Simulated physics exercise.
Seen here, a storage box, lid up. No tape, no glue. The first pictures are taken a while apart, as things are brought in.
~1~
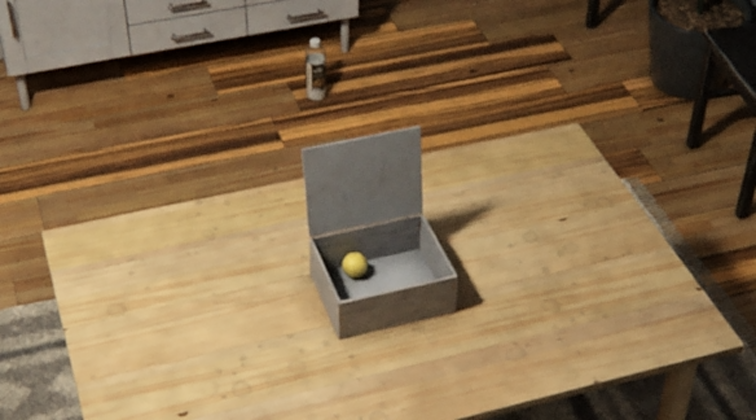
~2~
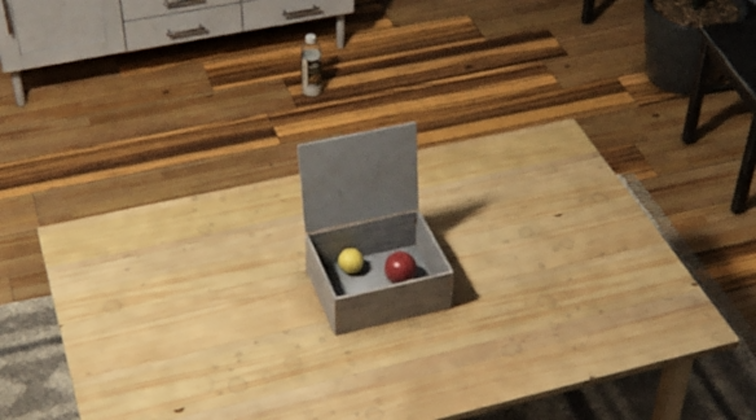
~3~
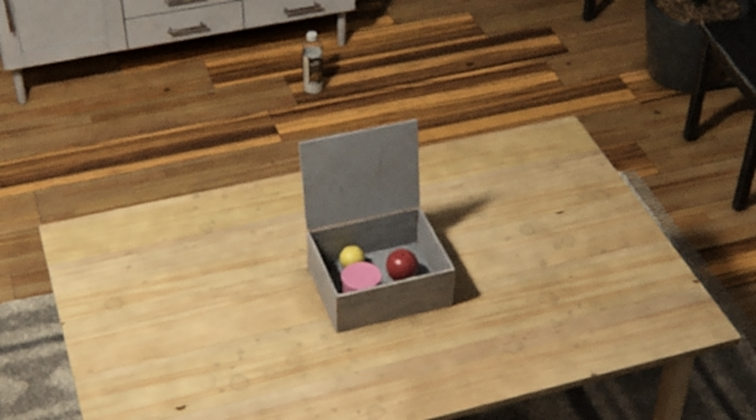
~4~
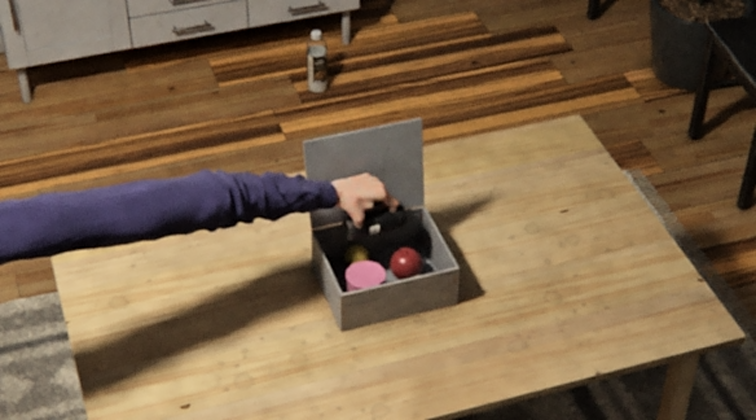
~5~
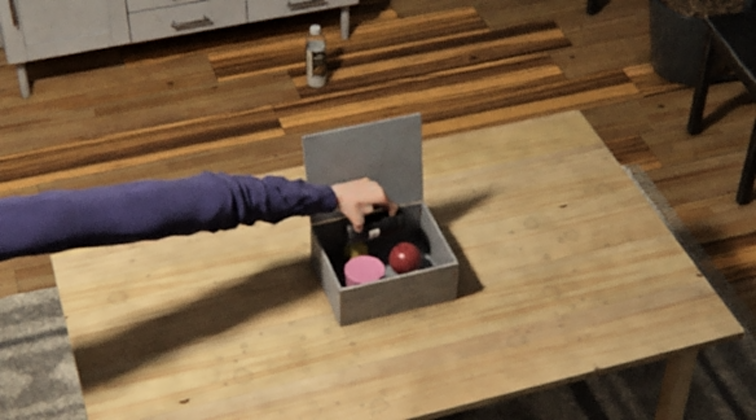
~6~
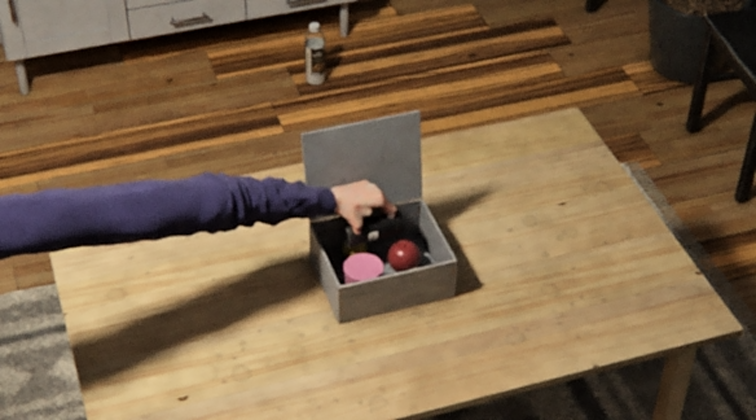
A yellow lemon, a red apple and a pink round item appeared one after another in the open grey box, then a purple-sleeved arm from the left lowered a black object in behind them.
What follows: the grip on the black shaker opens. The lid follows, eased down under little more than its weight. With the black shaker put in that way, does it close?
As it turns out, it sits on the rim.
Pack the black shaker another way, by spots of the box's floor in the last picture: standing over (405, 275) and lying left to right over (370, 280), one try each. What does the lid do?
First try: It will not close; second try: It sits on the rim.
Then, 0.40 s past the last view, black shaker displaced about its own width near (373, 249); yellow lemon displaced a little.
Then, 1.40 s past the last view, lid 81° above the rim; black shaker displaced about its own width near (377, 253); yellow lemon displaced about its own width; red apple displaced a little.
Then, 1.80 s past the last view, lid 37° above the rim; black shaker displaced about its own width near (377, 253); yellow lemon displaced about its own width; red apple displaced a little.
Then, 2.00 s past the last view, lid shut; black shaker displaced about its own width near (377, 253); yellow lemon displaced about its own width; red apple displaced a little.
Finally, lid shut; moved from the start, yellow lemon and black shaker; the other 2 still in place. Final places as the last picture's camera would see them, black shaker near (377, 253).
